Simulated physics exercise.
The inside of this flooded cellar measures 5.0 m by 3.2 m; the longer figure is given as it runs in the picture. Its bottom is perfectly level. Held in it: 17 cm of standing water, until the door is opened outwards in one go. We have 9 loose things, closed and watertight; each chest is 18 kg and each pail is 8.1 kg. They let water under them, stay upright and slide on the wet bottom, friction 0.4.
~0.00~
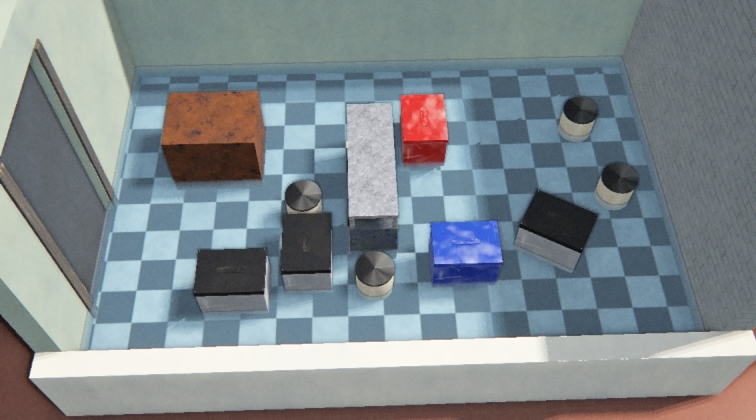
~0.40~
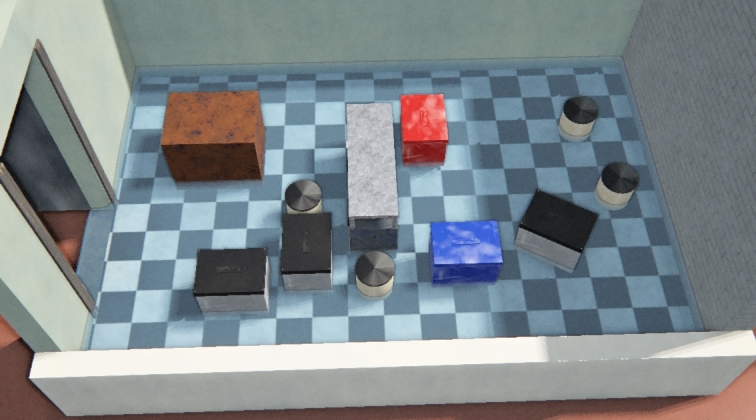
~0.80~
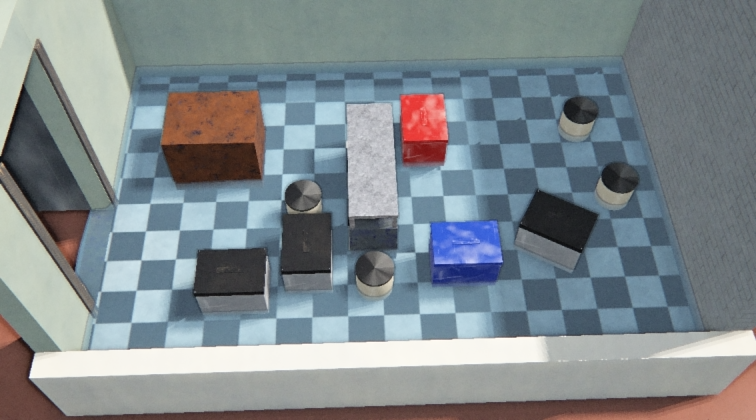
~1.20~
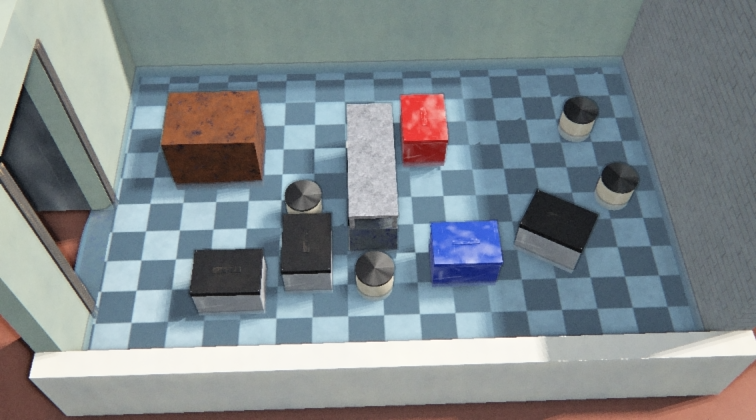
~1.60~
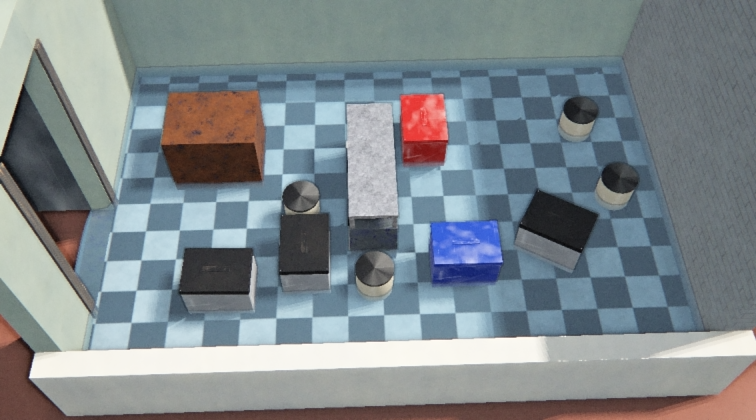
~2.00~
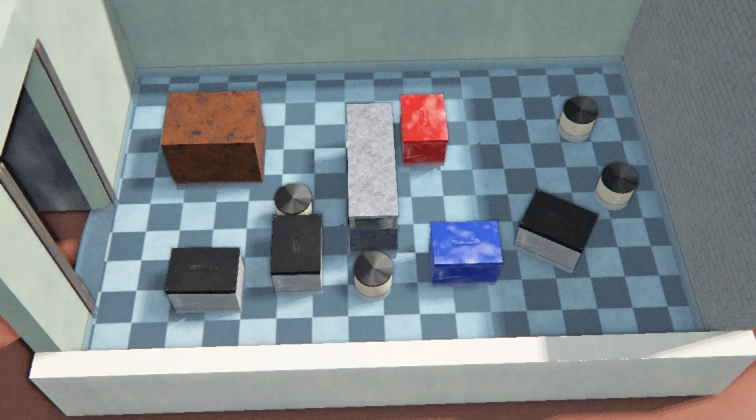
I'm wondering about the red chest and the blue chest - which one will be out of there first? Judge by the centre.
The blue one will.
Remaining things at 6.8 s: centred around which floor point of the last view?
Around (361, 223).
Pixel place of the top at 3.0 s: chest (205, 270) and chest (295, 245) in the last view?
Approx. (165, 272); approx. (269, 246).
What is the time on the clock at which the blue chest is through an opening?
It gets out at about 13.0 s.
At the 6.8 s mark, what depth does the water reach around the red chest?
Depth approx. 14 cm.
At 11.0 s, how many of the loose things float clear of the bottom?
At that point I count 5.
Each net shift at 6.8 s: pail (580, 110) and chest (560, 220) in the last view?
First: 20 cm. Second: 40 cm.
After 3.0 s the red chest is near (422, 117), 0.0 m from its start, afloat; the blue chest is near (461, 245), 0.0 m from its start, afloat; 0 of 9 are out; 9 afloat.
After 6.8 s the red chest is near (369, 93), 0.6 m from its start, afloat; the blue chest is near (316, 278), 1.2 m from its start, afloat; 1 of 9 are out; 8 afloat.
After 11.0 s the red chest is near (335, 100), 0.9 m from its start, afloat; the blue chest is near (164, 269), 2.4 m from its start, afloat; 4 of 9 are out; 5 afloat.
After 15.0 s the red chest is near (293, 135), 1.2 m from its start, afloat; the blue chest has gone out (at 12.8 s); 5 of 9 are out; 4 afloat.
